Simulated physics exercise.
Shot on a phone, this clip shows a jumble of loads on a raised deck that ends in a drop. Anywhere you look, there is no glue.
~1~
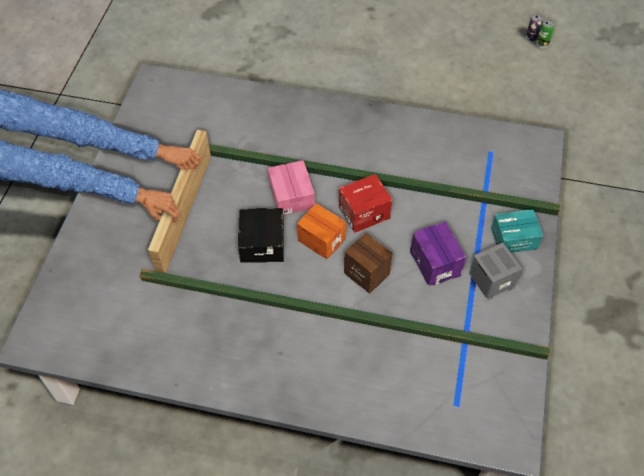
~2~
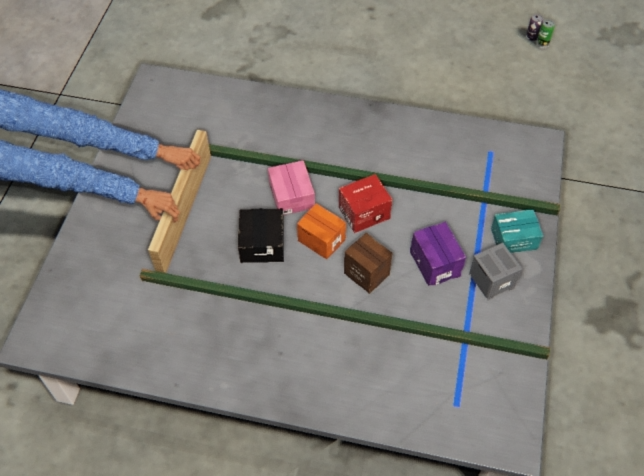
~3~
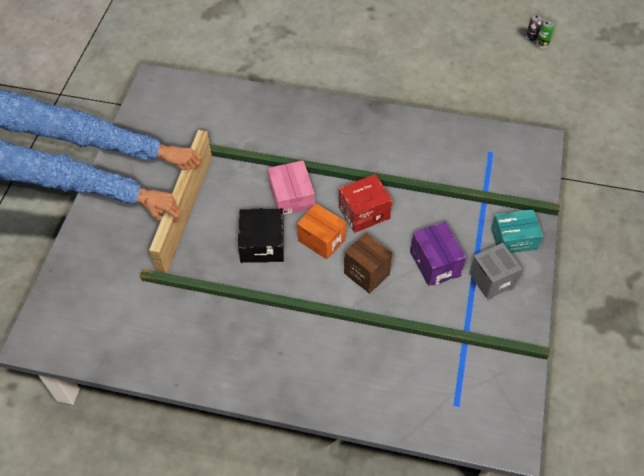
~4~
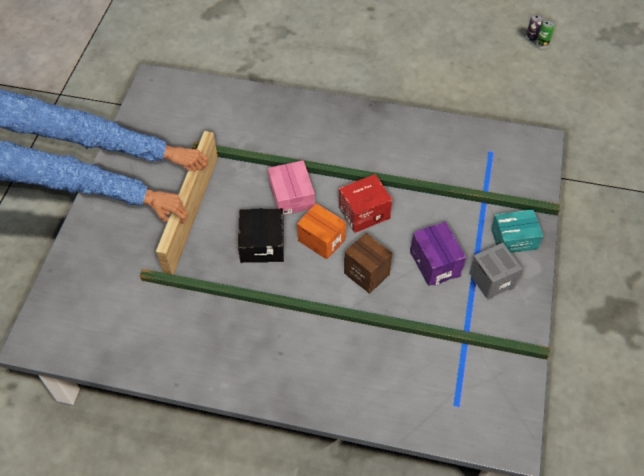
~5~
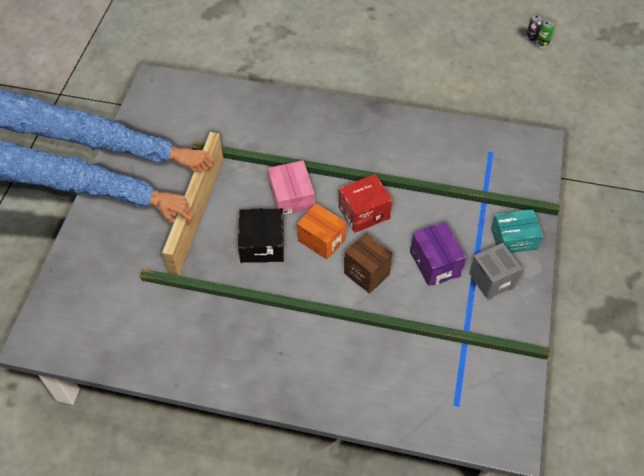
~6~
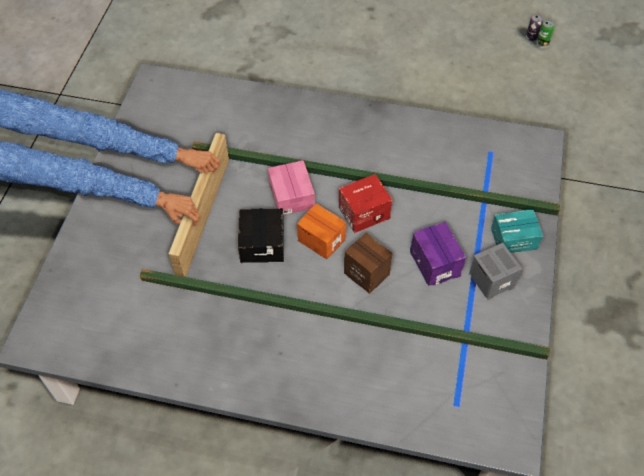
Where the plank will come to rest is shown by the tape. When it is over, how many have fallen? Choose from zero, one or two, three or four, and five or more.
When it is over, three or four have fallen.
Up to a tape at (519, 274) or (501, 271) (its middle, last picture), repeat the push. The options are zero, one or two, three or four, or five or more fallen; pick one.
First tape: At least five; second tape: 5 or more.
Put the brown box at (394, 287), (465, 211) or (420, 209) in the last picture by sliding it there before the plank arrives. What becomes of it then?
Results in order: Not lost; over the edge; over the edge.
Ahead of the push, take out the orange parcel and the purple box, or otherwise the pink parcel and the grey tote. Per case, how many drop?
2 in the first case and 0 in the second.
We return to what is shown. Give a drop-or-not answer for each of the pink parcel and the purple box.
Final state - pink parcel: Still there, purple box: Fallen off.
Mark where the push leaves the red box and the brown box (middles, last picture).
The red box ends up near (541, 220), and the brown box near (537, 307).
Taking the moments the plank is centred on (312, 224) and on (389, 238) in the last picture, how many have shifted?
First 5, then 7.
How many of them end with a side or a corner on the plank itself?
That makes 2.
Soon after, none off yet; turquoise parcel at rest near (517, 232); grey tote at rest near (495, 272); purple box at rest near (437, 254).
At rest, the number that fall off is three or four; fallen, purple box, grey tote and turquoise parcel.
